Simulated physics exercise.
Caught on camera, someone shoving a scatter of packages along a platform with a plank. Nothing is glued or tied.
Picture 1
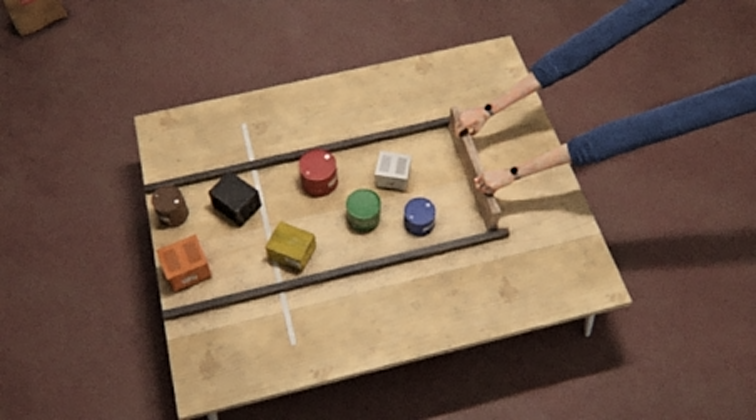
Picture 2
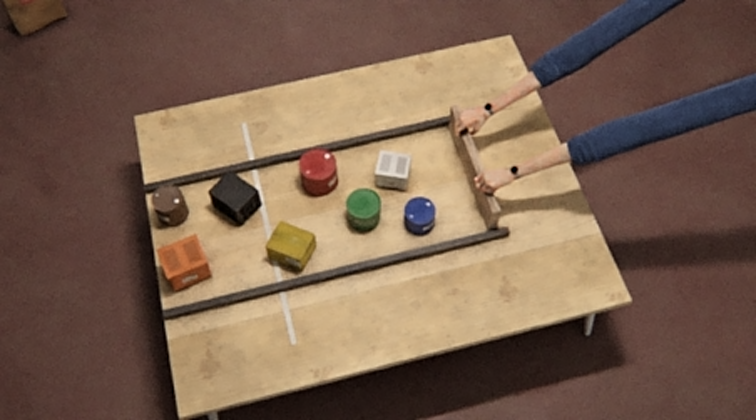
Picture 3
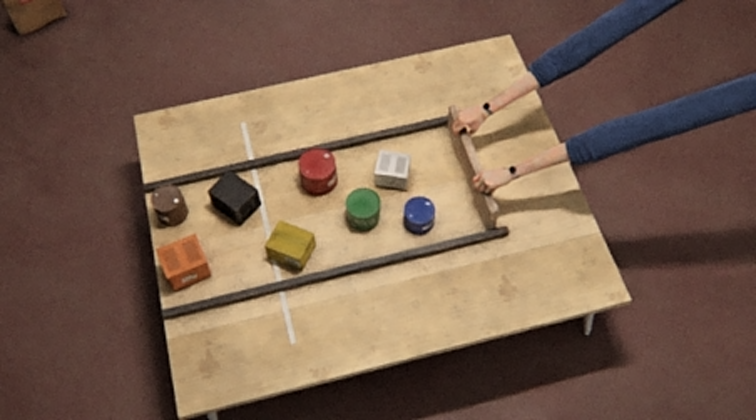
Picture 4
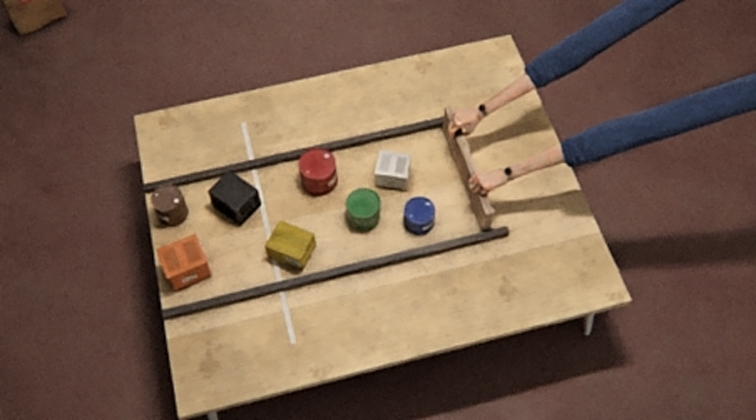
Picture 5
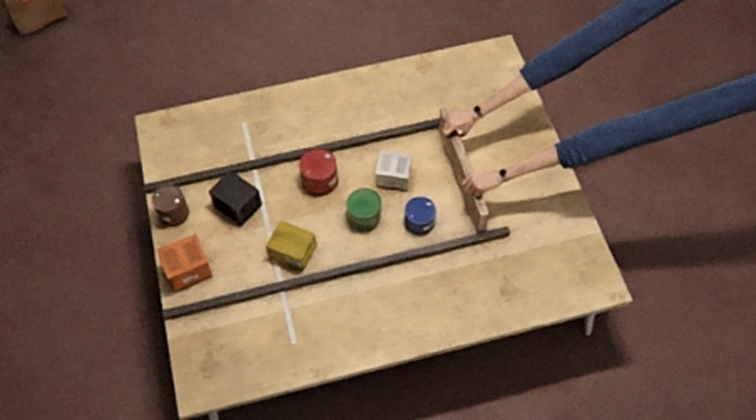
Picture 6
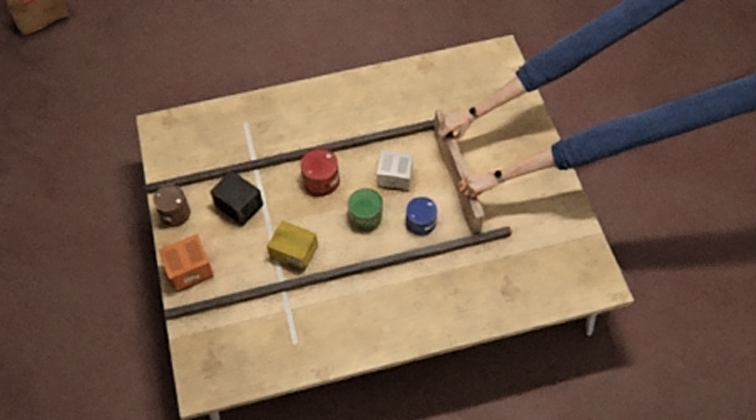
We see two hands gripping a plank at the right of a tabletop and sliding it slightly left between two dark rails, while the eight scattered coloured canisters and boxes ahead of it stay still around a pale tape line.
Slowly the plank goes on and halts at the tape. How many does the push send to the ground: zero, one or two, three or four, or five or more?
The number that fall off is zero.
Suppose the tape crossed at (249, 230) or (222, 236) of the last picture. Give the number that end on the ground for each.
In that order 0 and 2.
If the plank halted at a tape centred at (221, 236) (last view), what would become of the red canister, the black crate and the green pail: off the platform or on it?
The red canister does not fall; the black crate remains up; the green pail does not fall.
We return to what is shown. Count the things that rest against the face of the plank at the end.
3 of them.
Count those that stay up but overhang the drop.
It comes to 0.
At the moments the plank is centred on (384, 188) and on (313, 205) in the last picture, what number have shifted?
By then 3, and 5.
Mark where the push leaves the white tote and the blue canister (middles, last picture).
The white tote at (249, 210), the blue canister at (260, 257).
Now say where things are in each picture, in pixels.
In the first picture, brown canister (170, 207); orange tote (185, 264); black crate (235, 199); plank (473, 168); tape (267, 226).
In the second picture, orange tote (185, 263); green pail (364, 210).
In the third picture, black crate (235, 198); white tote (393, 170).
In the fourth picture, brown canister (170, 206); plank (467, 168).
In the fifth picture, orange tote (186, 263); blue canister (420, 216).
In the sixth picture, brown canister (172, 206); orange tote (187, 263); black crate (237, 198); plank (458, 171); tape (269, 225).
Soon after, none off yet; brown canister at rest near (172, 206); orange tote at rest near (187, 263); black crate at rest near (237, 198).
At rest, the number that fall off is zero.
